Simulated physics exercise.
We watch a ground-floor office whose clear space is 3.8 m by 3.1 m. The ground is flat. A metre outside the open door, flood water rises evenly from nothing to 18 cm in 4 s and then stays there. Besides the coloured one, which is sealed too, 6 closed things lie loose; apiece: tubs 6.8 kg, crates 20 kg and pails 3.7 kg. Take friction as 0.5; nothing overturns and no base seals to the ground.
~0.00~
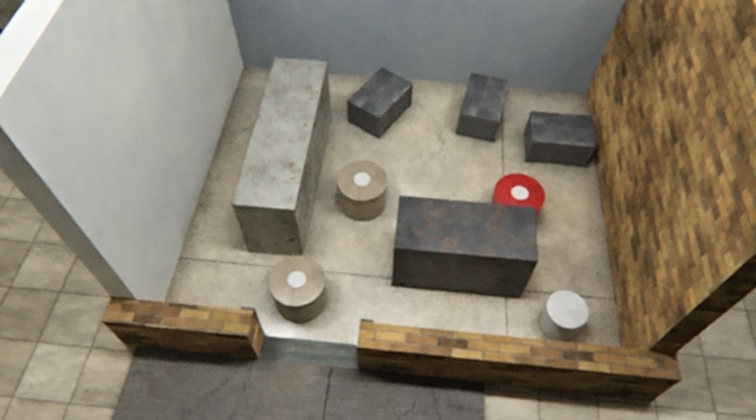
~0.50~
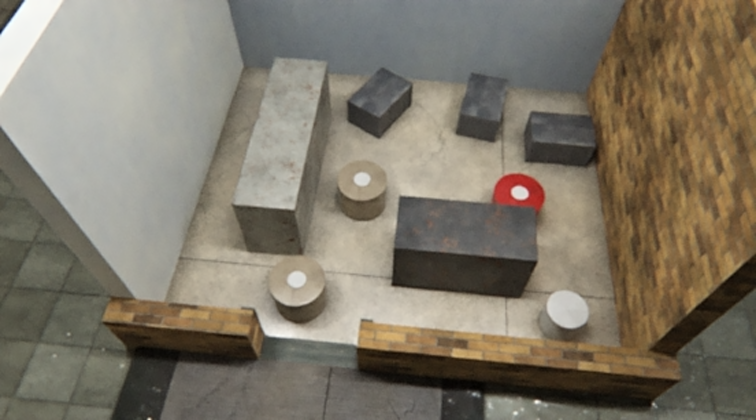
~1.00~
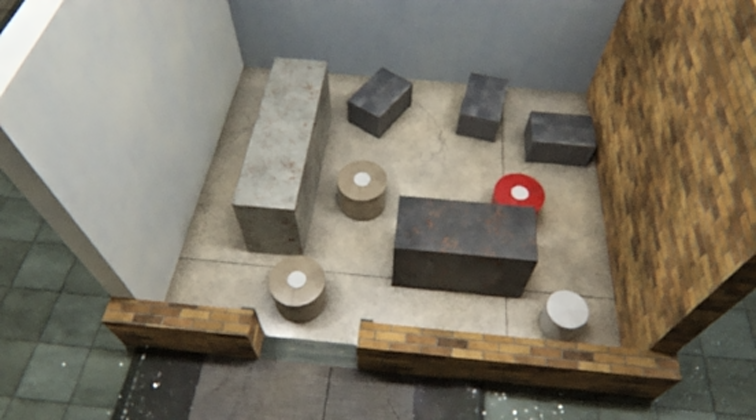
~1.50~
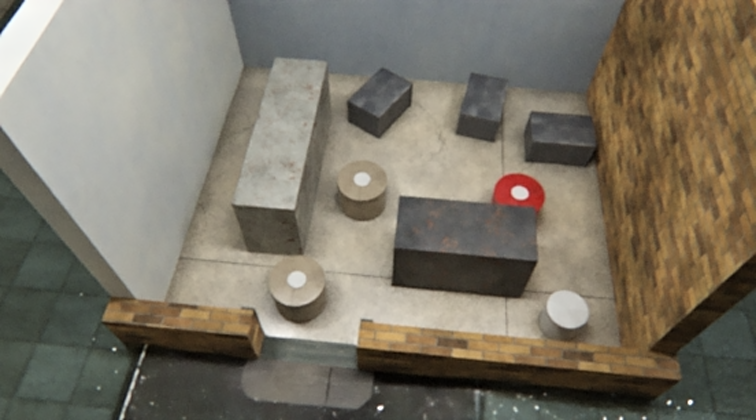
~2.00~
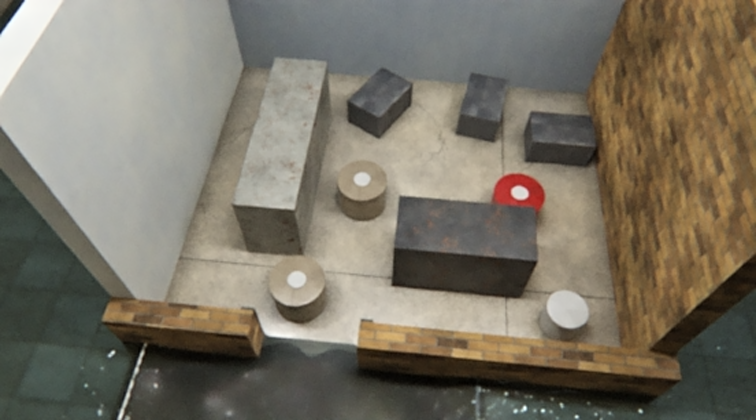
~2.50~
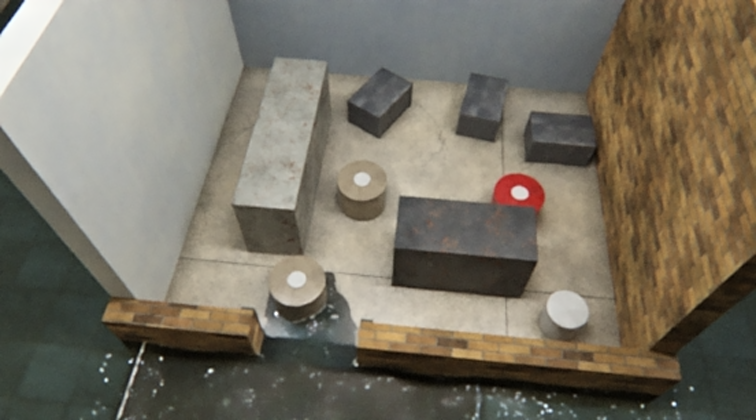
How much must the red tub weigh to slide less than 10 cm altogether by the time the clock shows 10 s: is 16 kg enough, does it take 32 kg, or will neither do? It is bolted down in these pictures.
Verdict: The lower weight is enough.
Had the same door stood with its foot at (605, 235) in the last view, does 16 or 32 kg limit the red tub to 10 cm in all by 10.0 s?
Then only the larger load is enough.
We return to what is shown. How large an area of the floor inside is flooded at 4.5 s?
Roughly 4.0 m2.
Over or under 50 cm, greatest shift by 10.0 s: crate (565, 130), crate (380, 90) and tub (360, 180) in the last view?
In that order: Short of it, less, past it.
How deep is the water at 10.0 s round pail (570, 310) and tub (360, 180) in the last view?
About 4 and 9 cm.
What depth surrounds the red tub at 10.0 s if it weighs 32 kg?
Roughly 4 cm.
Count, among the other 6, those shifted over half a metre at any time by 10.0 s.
I count 3.
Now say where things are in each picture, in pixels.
The first frame shows the red tub at (520, 193), on the bottom; water covers 0.0 m2; 0 of 7 have shifted.
The second frame shows the red tub at (520, 193) rests on the ground; water covers 0.0 m2; 0 of 7 have shifted.
The third frame shows the red tub at (520, 193) rests on the ground; 0.0 m2 under water; 0 of 7 have shifted.
The fourth frame shows the red tub at (520, 193), on the bottom; 0.0 m2 under water; 0 of 7 have shifted.
The fifth frame shows the red tub at (520, 193) rests on the ground; 0.0 m2 under water; 0 of 7 have shifted.
The sixth frame shows the red tub at (520, 193) rests on the ground; 0.2 m2 under water; 0 of 7 have shifted.
After 3.5 s the red tub would be 0 cm from its start with 16 kg and 0 cm from its start with 32 kg; 0 cm of water round it then.
After 4.5 s the red tub would be 0 cm from its start with 16 kg and 0 cm from its start with 32 kg; 0 cm of water round it then.
After 7.0 s the red tub would be 0 cm from its start with 16 kg and 0 cm from its start with 32 kg; 1 cm of water round it then.
After 10.0 s the red tub would be 0 cm from its start with 16 kg and 0 cm from its start with 32 kg; 4 cm of water round it then.
